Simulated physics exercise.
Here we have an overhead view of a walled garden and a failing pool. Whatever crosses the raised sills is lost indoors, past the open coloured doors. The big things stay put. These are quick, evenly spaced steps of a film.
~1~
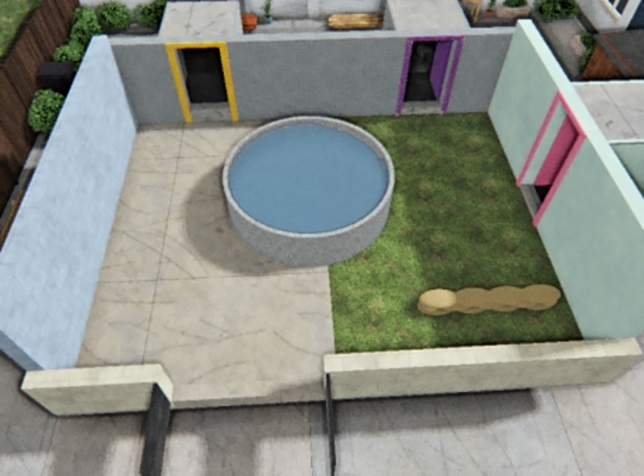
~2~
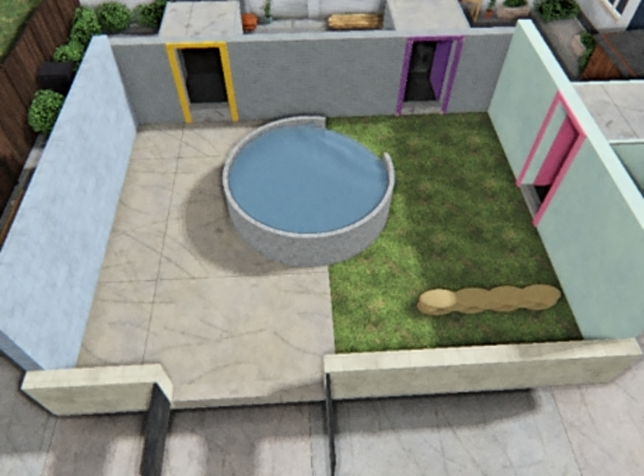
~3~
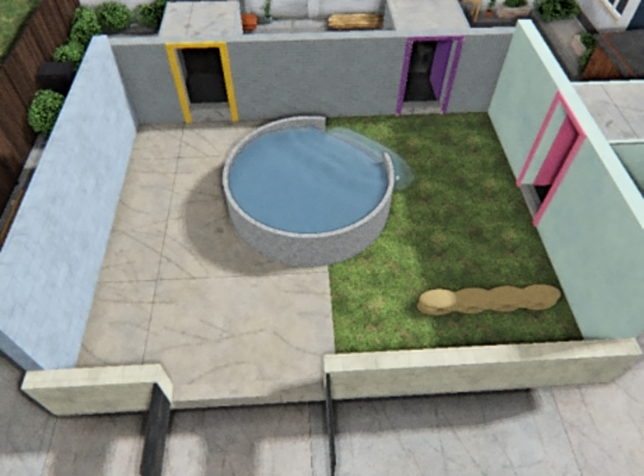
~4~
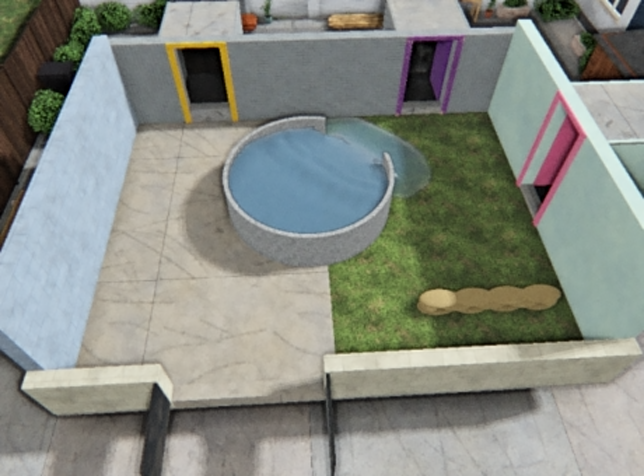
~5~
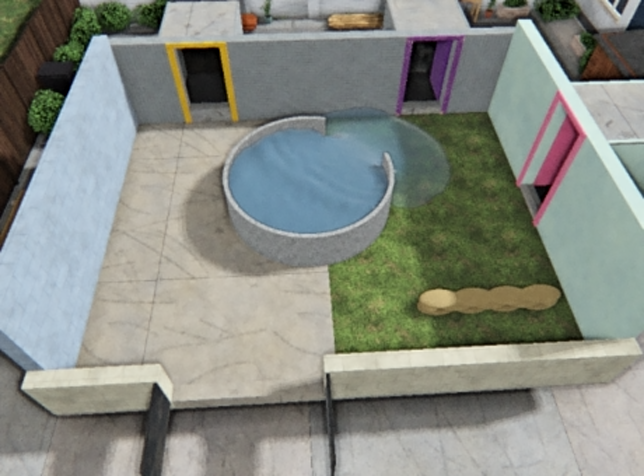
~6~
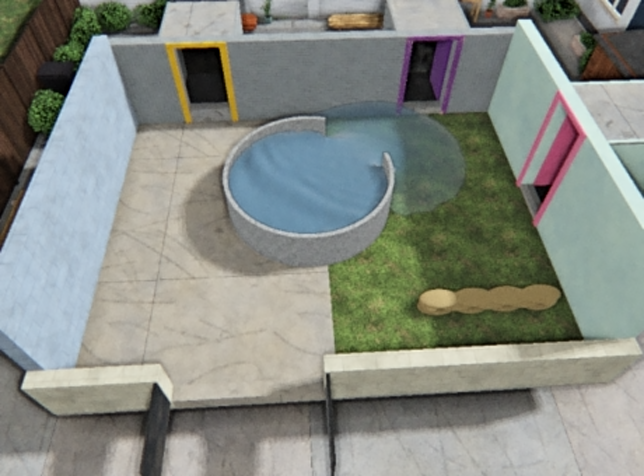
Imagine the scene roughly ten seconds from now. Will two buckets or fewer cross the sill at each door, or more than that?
At the pink door, more than that; at the yellow door, two or fewer; at the purple door, more than that.
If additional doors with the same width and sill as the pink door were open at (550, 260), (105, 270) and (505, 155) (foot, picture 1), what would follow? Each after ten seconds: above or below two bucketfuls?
In order: Exceeds it, falls short, exceeds it.
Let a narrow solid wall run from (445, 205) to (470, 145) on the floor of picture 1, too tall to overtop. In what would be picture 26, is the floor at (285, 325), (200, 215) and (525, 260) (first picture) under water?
Untouched, untouched, soaked.
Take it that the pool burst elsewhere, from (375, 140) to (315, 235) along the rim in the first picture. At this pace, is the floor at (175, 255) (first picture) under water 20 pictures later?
There: Clear.
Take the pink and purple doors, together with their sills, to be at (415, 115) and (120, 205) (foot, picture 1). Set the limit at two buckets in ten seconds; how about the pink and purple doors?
As I see it, the pink door exceeds the limit while the purple door stays within limit.
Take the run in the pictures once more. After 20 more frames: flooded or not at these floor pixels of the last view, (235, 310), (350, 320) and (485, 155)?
First spot spared, second spot spared, third spot submerged.
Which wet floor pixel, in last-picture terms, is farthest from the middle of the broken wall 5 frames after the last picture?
Best guess: Near (486, 113).
A moment on, water covers 25 % of the floor; the pink door not reached, the yellow door not reached, the purple door under two buckets in.
Next, water covers 30 % of the floor; the pink door not reached, the yellow door wet at the sill, nothing in, the purple door over two buckets in.
Then, water covers 50 % of the floor; the pink door under two buckets in, the yellow door wet at the sill, nothing in, the purple door far over two buckets in.
Later, water covers 80 % of the floor; the pink door over two buckets in, the yellow door wet at the sill, nothing in, the purple door far over two buckets in.
In the end, water covers 100 % of the floor; the pink door far over two buckets in, the yellow door wet at the sill, nothing in, the purple door far over two buckets in.
